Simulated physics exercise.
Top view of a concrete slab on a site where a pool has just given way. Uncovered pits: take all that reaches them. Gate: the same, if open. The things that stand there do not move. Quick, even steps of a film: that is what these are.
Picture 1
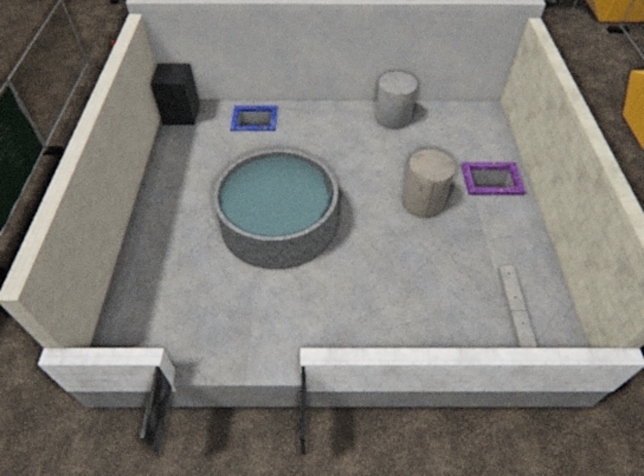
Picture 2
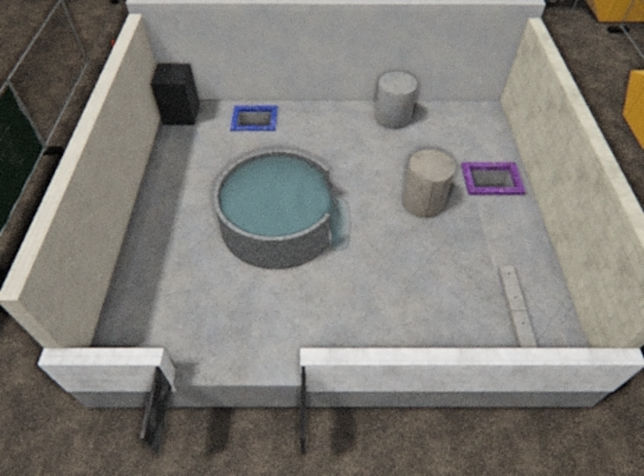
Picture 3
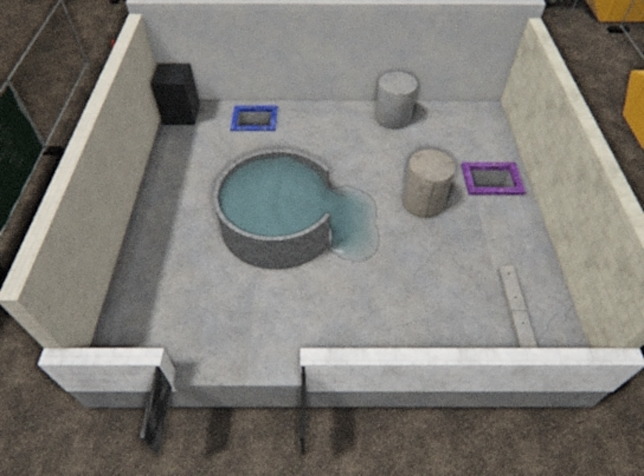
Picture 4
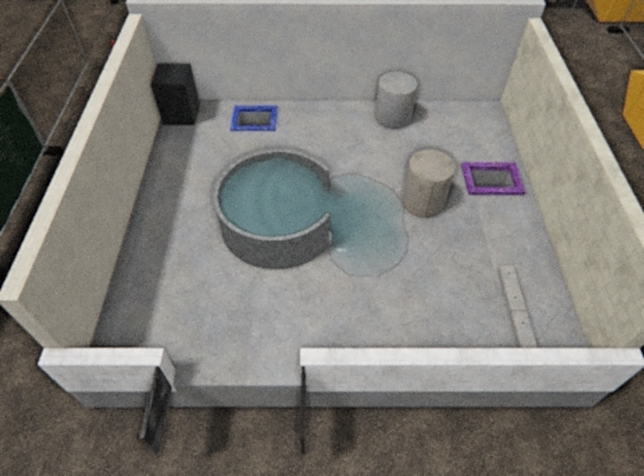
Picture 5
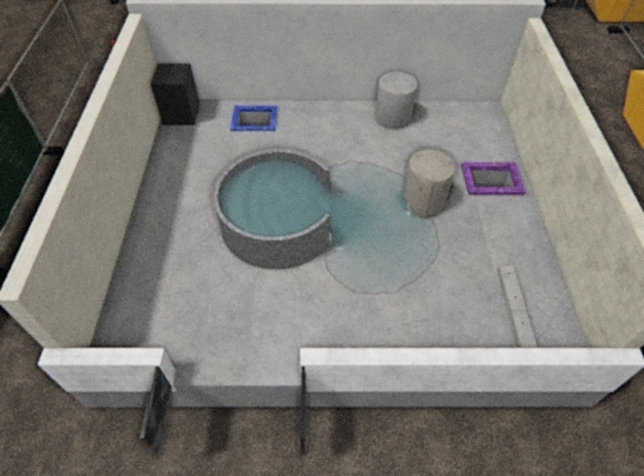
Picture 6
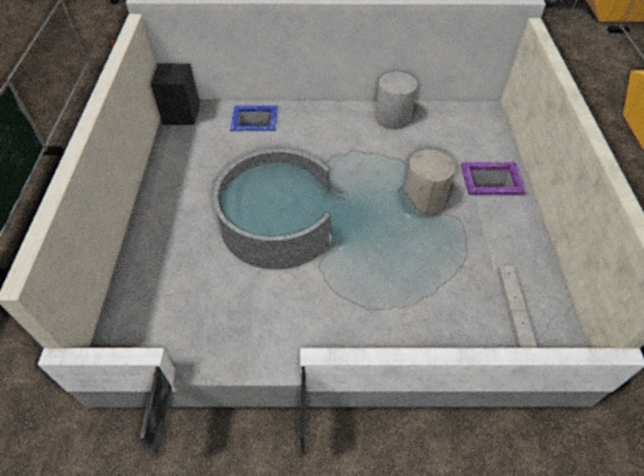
On a walled concrete slab, a round tank of water stands whole, then opens on its right side, and water pours out, spreading rightward across the floor in a widening pool that surrounds the base of a tan cylinder.
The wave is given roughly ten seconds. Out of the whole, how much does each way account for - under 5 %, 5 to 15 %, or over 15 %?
By the end, the gate accounts for under 5 %; the blue pit accounts for under 5 %; the purple pit accounts for under 5 %.
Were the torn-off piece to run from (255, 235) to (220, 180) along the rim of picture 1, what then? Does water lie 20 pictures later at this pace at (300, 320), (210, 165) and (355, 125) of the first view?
First spot submerged, second spot submerged, third spot spared.
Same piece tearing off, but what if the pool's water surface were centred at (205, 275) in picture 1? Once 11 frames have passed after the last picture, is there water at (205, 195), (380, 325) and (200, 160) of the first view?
Well, first one stays dry, second one got wet, third one stays dry.
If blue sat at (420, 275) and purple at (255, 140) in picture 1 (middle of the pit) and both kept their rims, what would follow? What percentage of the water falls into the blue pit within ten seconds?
Out of a hundred parts, 14 go to blue.
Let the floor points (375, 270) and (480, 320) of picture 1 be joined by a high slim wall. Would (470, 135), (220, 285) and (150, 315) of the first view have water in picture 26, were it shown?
Swamped, untouched, untouched.
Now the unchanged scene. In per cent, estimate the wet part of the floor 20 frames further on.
Roughly 50 %.
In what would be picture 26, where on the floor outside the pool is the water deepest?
Pointing at (574, 369).
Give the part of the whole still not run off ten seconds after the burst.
Roughly 96 per cent.
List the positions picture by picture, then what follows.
The first frame shows the round tank at (276, 194) is whole and still.
In the second frame, water pours out at (333, 212) and has run to (333, 248).
In the third frame, the front is at (364, 256), out from the gap at (333, 214).
In the fourth frame, water pours out at (333, 215) and has run to (398, 256).
In the fifth frame, the front is at (434, 248), out from the gap at (333, 215).
In the sixth frame, water pours out at (333, 215) and has run to (462, 254).
A moment on, water covers 25 % of the floor; the gate 0 %, the blue pit 0 %, the purple pit 0 %.
Next, water covers 40 % of the floor; the gate 0 %, the blue pit 0 %, the purple pit 0 %.
Then, water covers 50 % of the floor; the gate 0 %, the blue pit 0 %, the purple pit 0 %.
Later, water covers 65 % of the floor; the gate 0 %, the blue pit 0 %, the purple pit 1 %.
In the end, water covers 90 % of the floor; the gate 1 %, the blue pit 1 %, the purple pit 2 %.
